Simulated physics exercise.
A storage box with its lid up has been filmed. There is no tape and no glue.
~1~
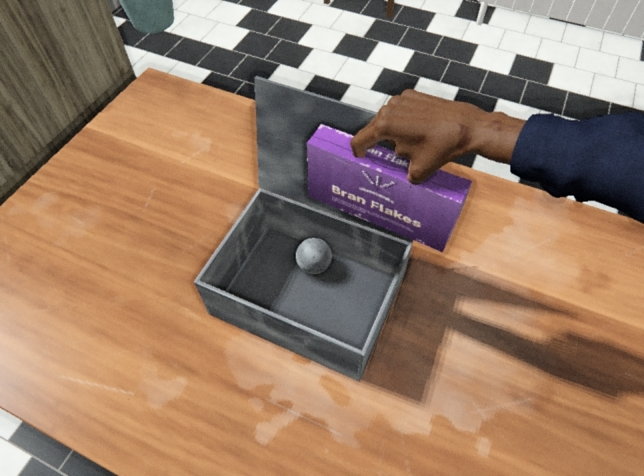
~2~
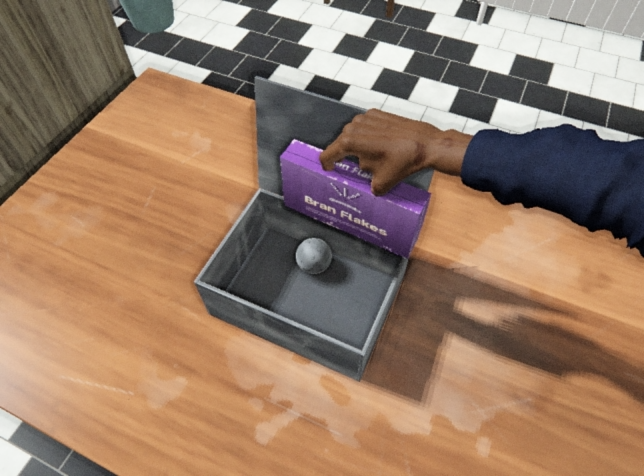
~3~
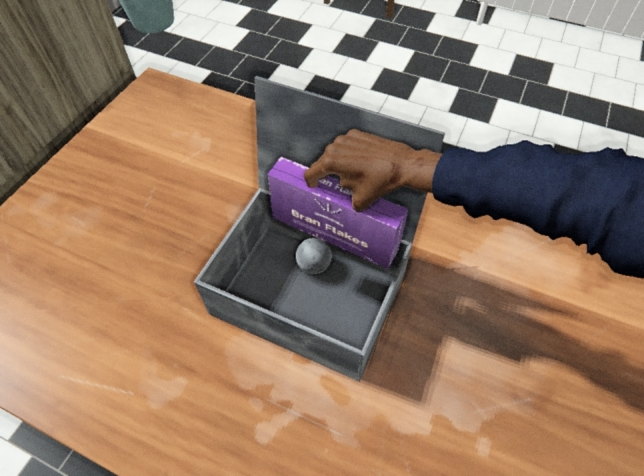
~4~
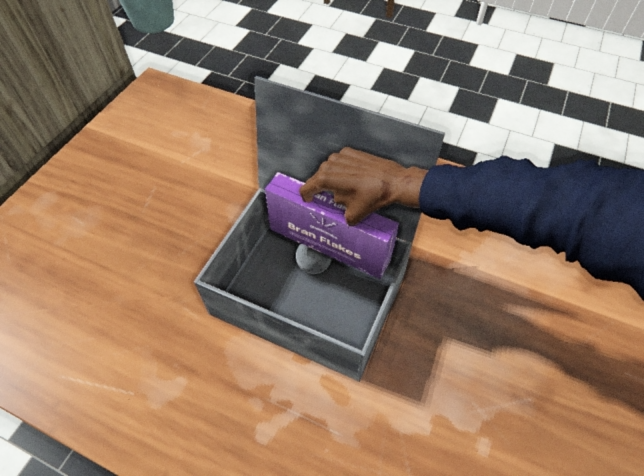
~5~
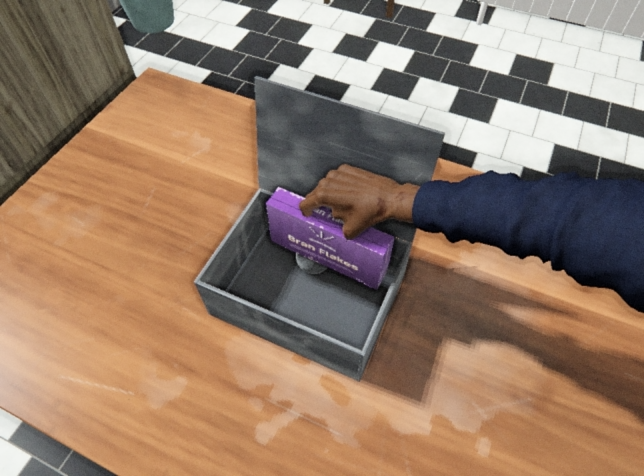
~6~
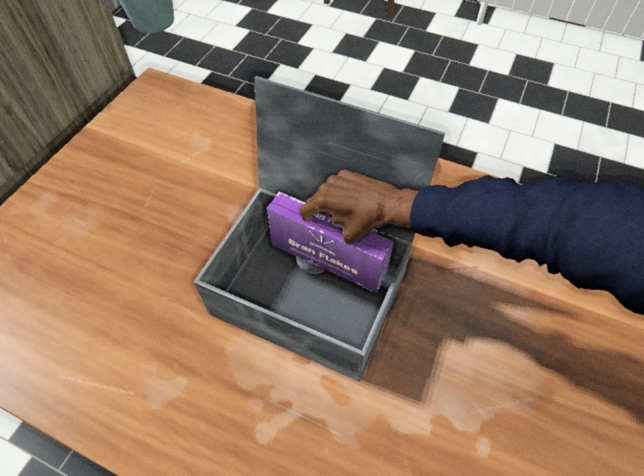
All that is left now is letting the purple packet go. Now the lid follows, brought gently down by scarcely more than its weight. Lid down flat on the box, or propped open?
Down flat.
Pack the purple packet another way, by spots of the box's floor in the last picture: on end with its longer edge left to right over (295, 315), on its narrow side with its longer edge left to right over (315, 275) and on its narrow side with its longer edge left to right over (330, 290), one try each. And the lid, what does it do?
So: First open, second shut tight, third shut tight.
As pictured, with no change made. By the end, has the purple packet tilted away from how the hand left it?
Looking at the last picture, the purple packet sits at an angle.
Then, 0.40 s later than the last frame, purple packet on its side near (300, 290); grey ball moved a little.
Then, 1.40 s later than the last frame, lid 70° above the rim; purple packet on its side near (297, 294); grey ball moved about its own width.
Then, 2.00 s later than the last frame, lid 25° above the rim; purple packet on its side near (297, 294); grey ball moved about its own width.
When it is over, lid shut; lying over in the box, purple packet; moved from the start, grey ball. End places, in pixels of the last picture, purple packet near (297, 294).
